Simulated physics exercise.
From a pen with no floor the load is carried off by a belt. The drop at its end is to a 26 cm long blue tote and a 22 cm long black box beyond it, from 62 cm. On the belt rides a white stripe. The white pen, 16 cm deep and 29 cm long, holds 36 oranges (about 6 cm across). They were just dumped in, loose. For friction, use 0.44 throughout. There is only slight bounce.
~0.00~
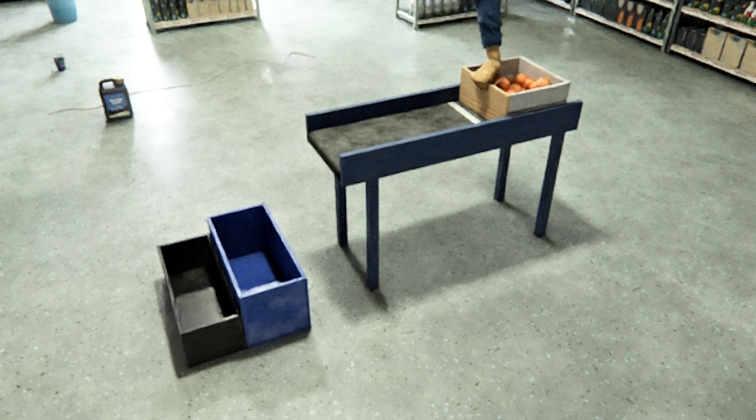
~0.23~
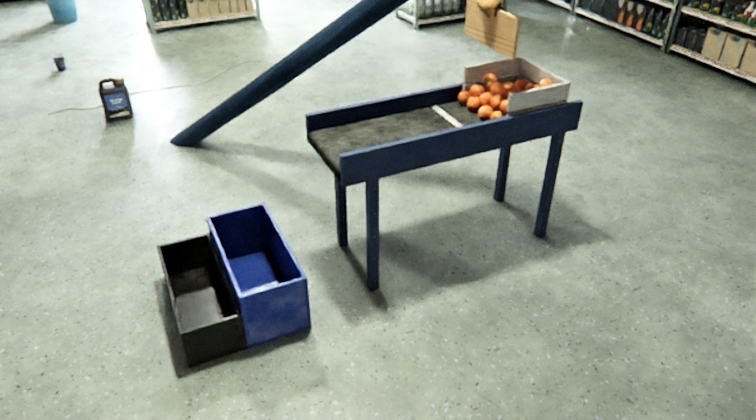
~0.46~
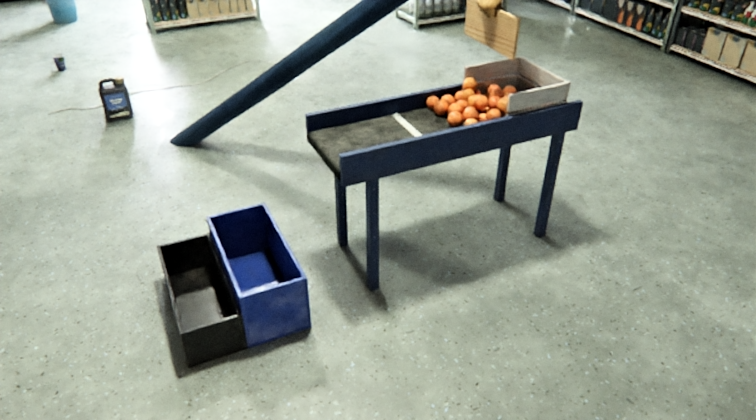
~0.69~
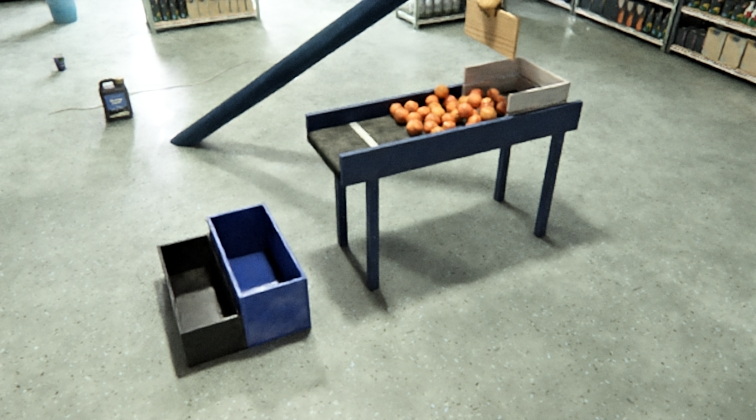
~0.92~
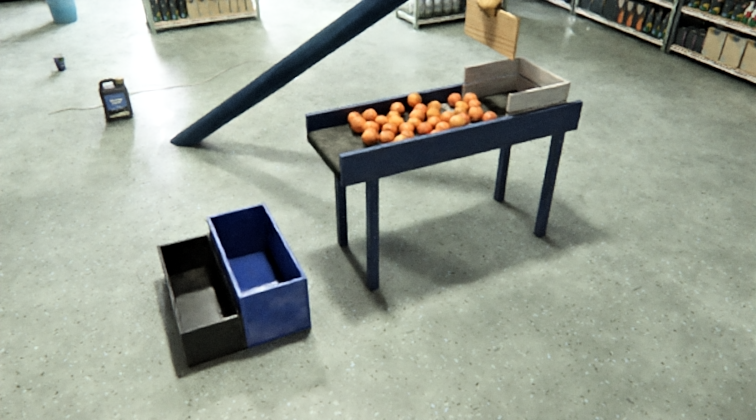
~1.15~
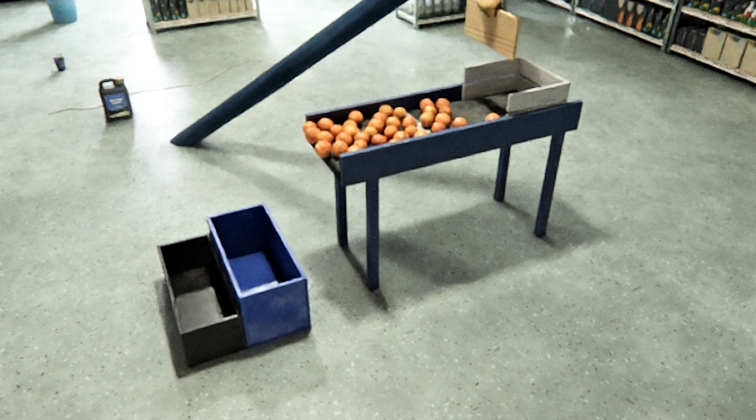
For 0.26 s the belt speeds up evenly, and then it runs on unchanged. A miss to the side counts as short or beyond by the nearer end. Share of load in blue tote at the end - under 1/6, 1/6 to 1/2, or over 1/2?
Over 1/2.
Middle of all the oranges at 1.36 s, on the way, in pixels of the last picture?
Centre: About (341, 138).
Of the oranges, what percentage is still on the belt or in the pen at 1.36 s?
About 65 per cent.
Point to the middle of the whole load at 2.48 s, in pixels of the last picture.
Centre: Approx. (256, 288).
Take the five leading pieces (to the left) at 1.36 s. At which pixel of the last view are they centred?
Pixel (283, 201), give or take.
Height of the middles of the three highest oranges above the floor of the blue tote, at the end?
That is close to 10 centimetres.
After 1.36 s, 23 on the belt and 13 in the air.
After 1.63 s, 13 in the blue tote, 10 on the belt and 13 in the air.
After 2.00 s, 27 in the blue tote, 1 on the belt and 8 in the air.
Outcome (at 2.48 s), 36 in the blue tote. Asked share, 36 of 36, 100 per cent.
